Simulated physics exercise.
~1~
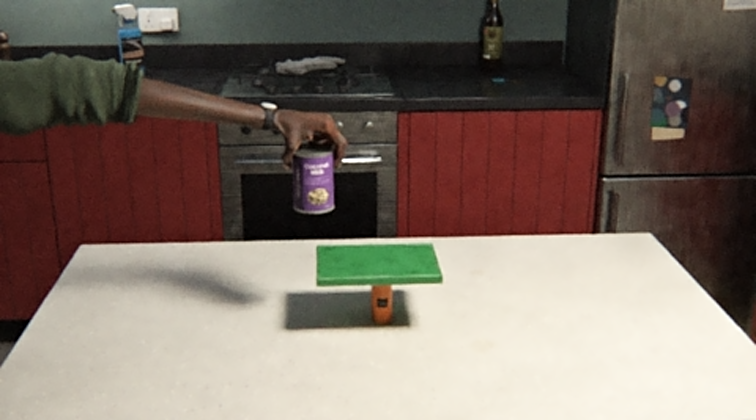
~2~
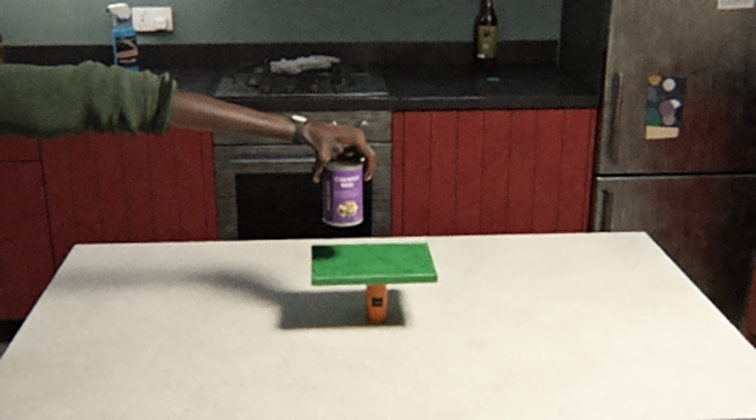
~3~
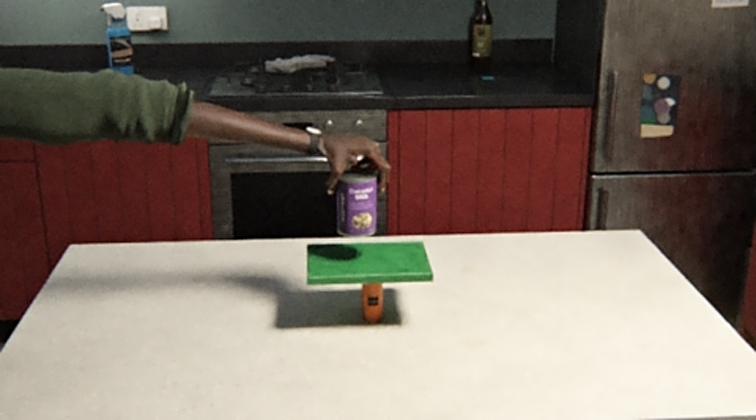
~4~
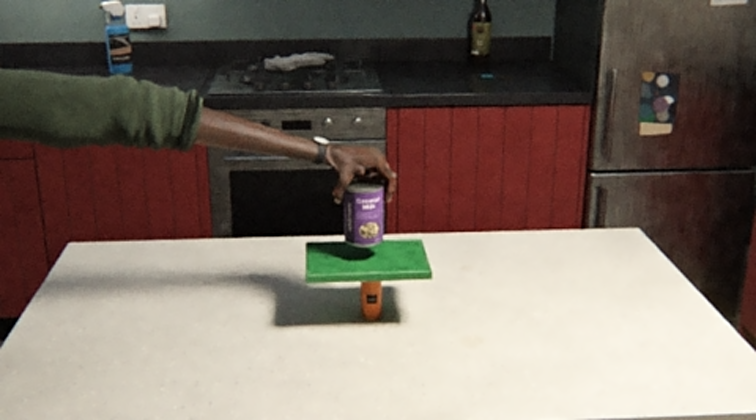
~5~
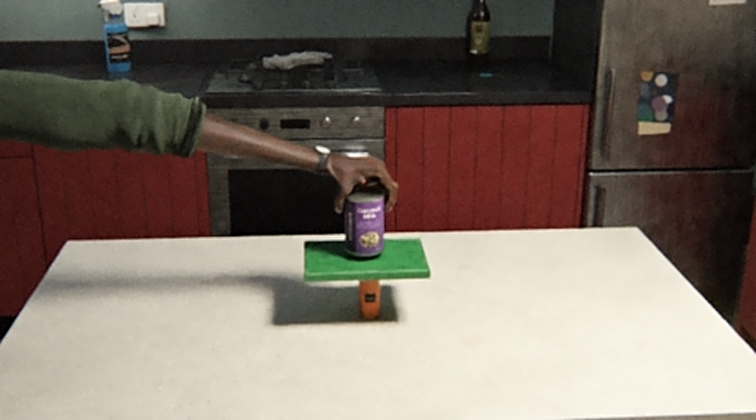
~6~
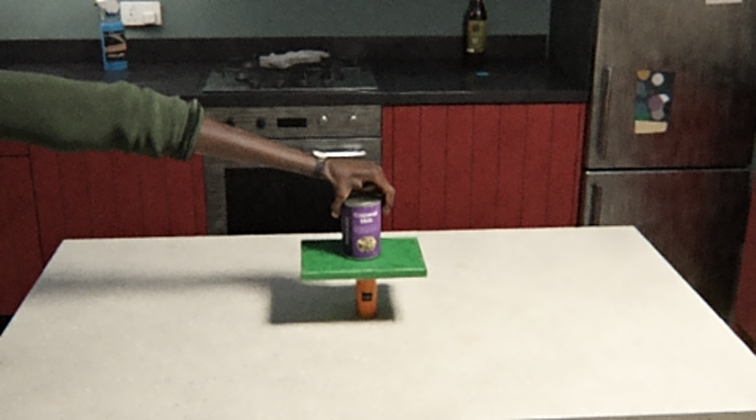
A hand lowering a purple tin onto a green board resting on an orange shaker, keeping hold of it.
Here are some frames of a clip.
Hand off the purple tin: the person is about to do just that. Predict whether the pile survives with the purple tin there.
It survives.
Then, 0.30 s on from there, no change.
Then, 0.70 s on from there, purple tin resting near (361, 227).
In the end, all 3 unmoved. At the end, from the last picture's camera, purple tin near (361, 227). The stack stays up.
